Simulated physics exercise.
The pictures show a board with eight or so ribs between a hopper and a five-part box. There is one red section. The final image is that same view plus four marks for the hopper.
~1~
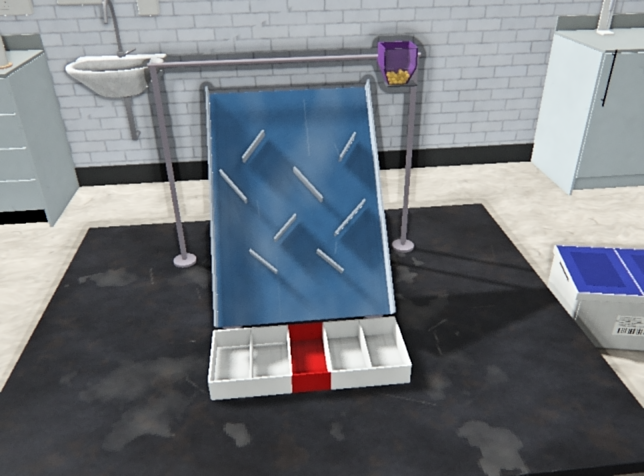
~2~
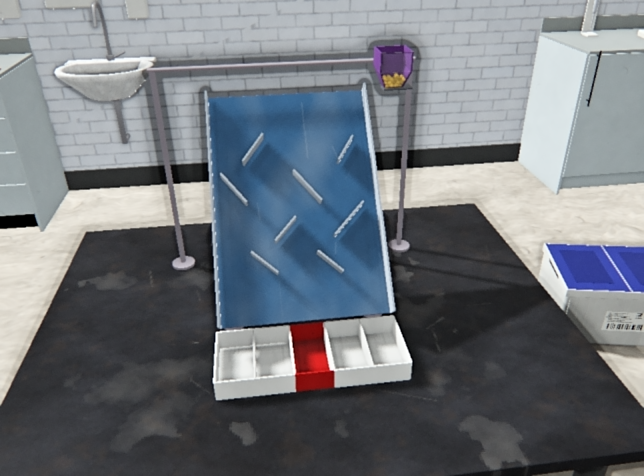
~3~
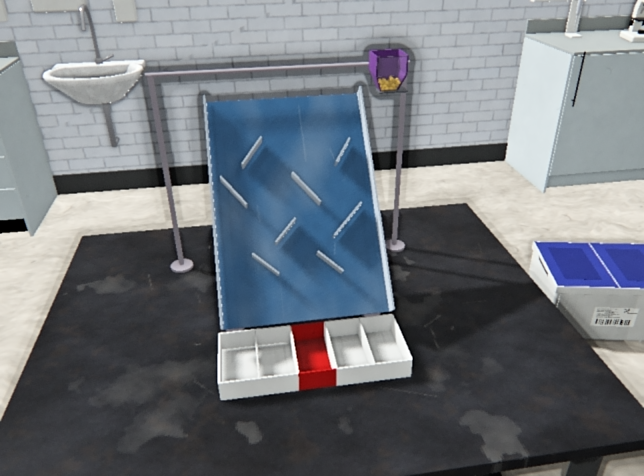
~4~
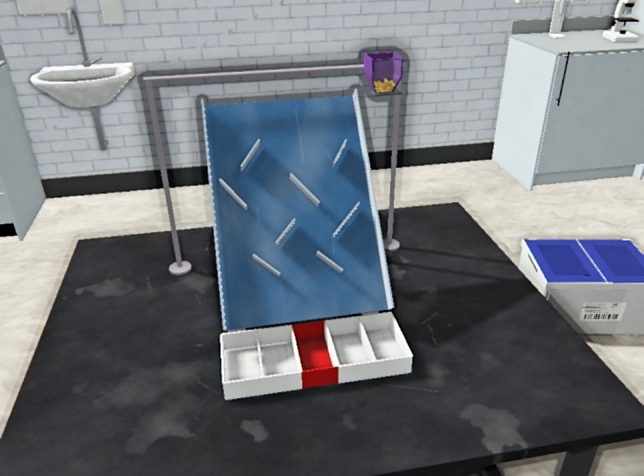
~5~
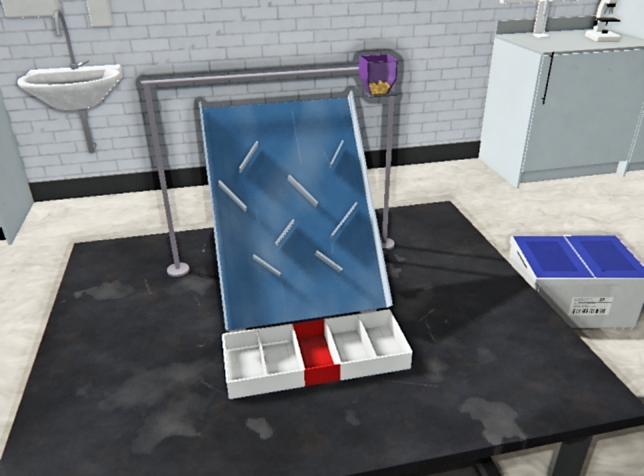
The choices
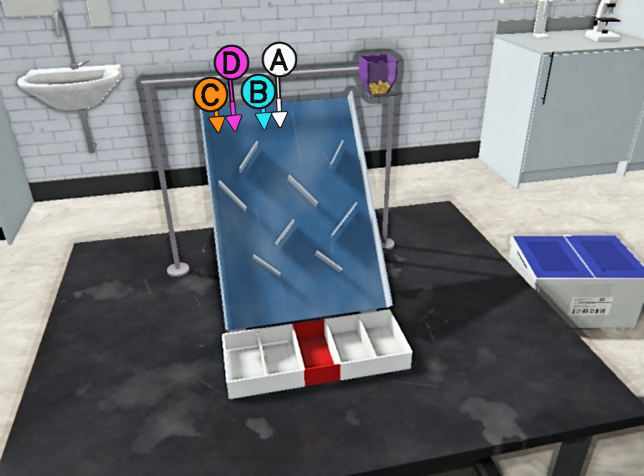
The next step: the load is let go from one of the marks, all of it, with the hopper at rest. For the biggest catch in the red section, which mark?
I would pick mark D.
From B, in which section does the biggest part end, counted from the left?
It is the third one.
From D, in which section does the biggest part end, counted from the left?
The third from the left.
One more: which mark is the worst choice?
A it is.
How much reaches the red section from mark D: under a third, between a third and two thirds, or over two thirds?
Over two thirds.
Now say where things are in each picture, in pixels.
In the first picture, hopper at (396, 76), puffed corn balls, door shut.
In the second picture, ribs (243, 161) to (262, 133), (339, 159) to (353, 135), (220, 173) to (246, 202).
In the third picture, ribs (292, 172) to (321, 201), (276, 242) to (295, 218), (335, 235) to (361, 202).
In the fourth picture, ribs (253, 254) to (280, 274), (318, 251) to (343, 270).
In the fifth picture, red section at (322, 373), number 3 of 5 from the left.
On the marked copy, mark A meets the board at (279, 121); mark B meets the board at (264, 123); mark C meets the board at (217, 126); mark D meets the board at (234, 125).
If A is chosen, about half in the red section, about half in other sections.
If B is chosen, about two thirds in the red section, about a quarter in other sections.
If C is chosen, about two thirds in the red section, about a third in other sections.
If D is chosen, most in the red section, a small part in other sections.
